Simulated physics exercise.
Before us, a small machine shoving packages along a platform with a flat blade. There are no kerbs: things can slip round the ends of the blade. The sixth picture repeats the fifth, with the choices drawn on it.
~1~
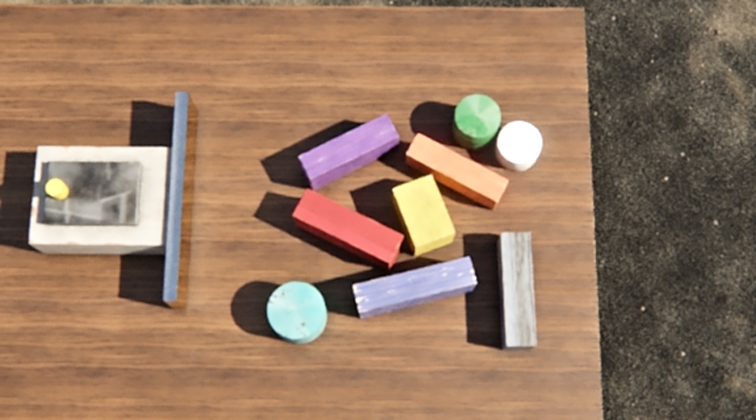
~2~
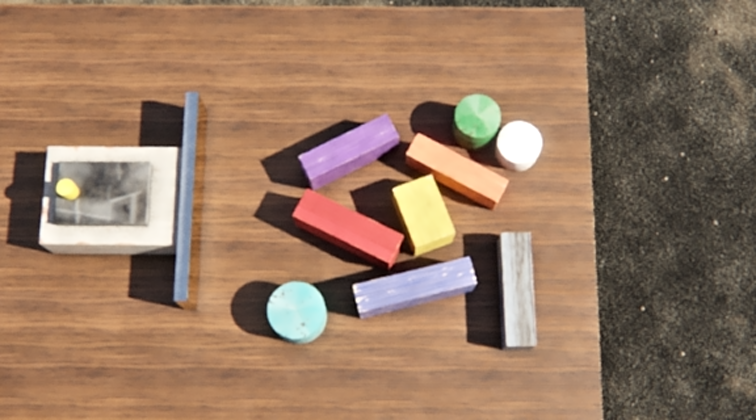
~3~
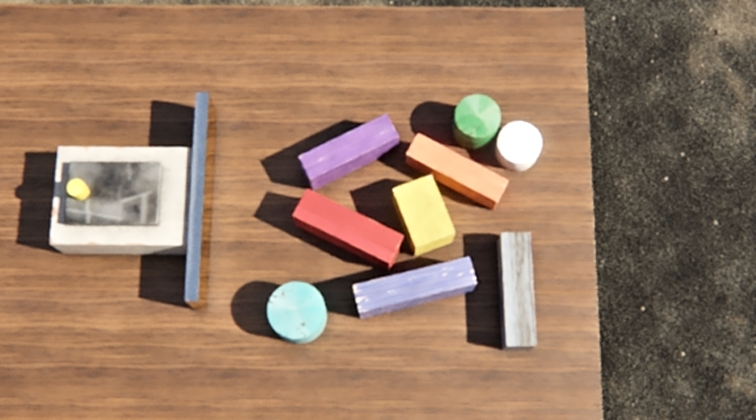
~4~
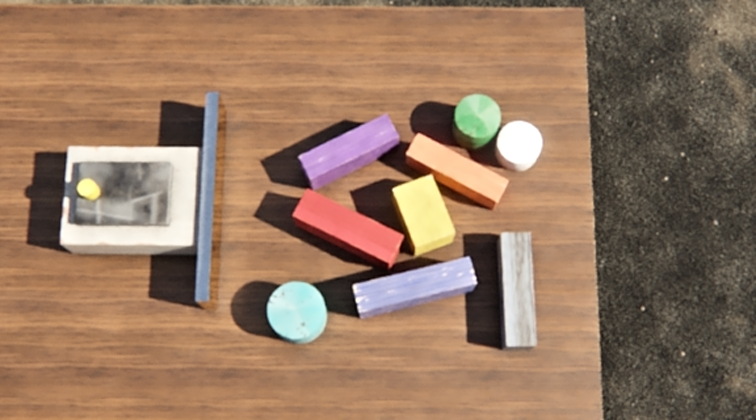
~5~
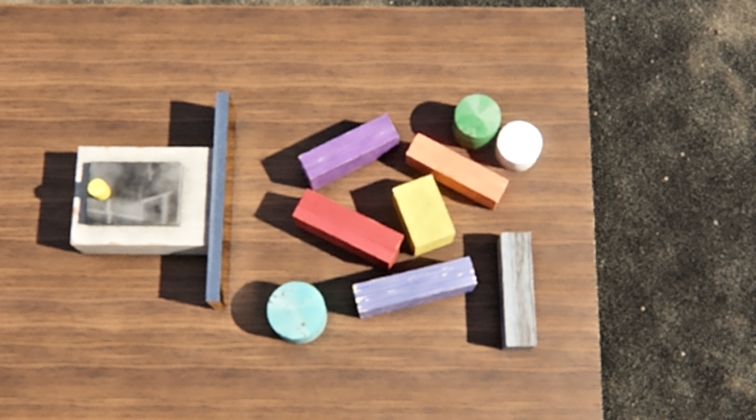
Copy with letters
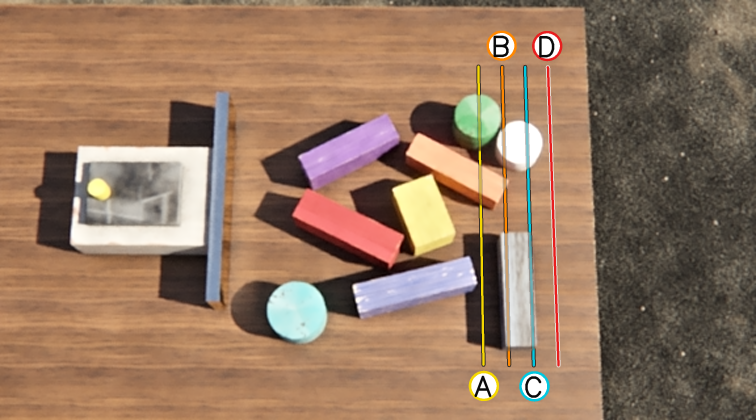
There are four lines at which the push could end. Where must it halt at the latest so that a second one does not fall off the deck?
It can go as far as B.
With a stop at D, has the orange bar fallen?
Yes.
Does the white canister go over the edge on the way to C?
Yes.
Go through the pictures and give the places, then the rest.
The first frame shows yellow crate (423, 216); white canister (518, 147); purple bar (349, 153).
The second frame shows robot (111, 193); red stick (349, 230).
The third frame shows robot (122, 193); grey stick (516, 292).
The fourth frame shows robot (132, 193); turquoise canister (298, 313).
The fifth frame shows robot (142, 193); yellow crate (423, 216); white canister (518, 147); purple bar (349, 153).
On the marked copy, A at (481, 210); B at (506, 210); C at (529, 211); D at (553, 211).
With B. Early on, robot (246, 194); turquoise canister (346, 329); purple bar (378, 148).
Further on, robot (349, 195); orange bar (505, 175); green canister (484, 120).
At the end, robot (430, 196); white canister (591, 143); orange bar (581, 175); none fallen.
As for the rest, A is within the limit but short; C drops two; D drops four.
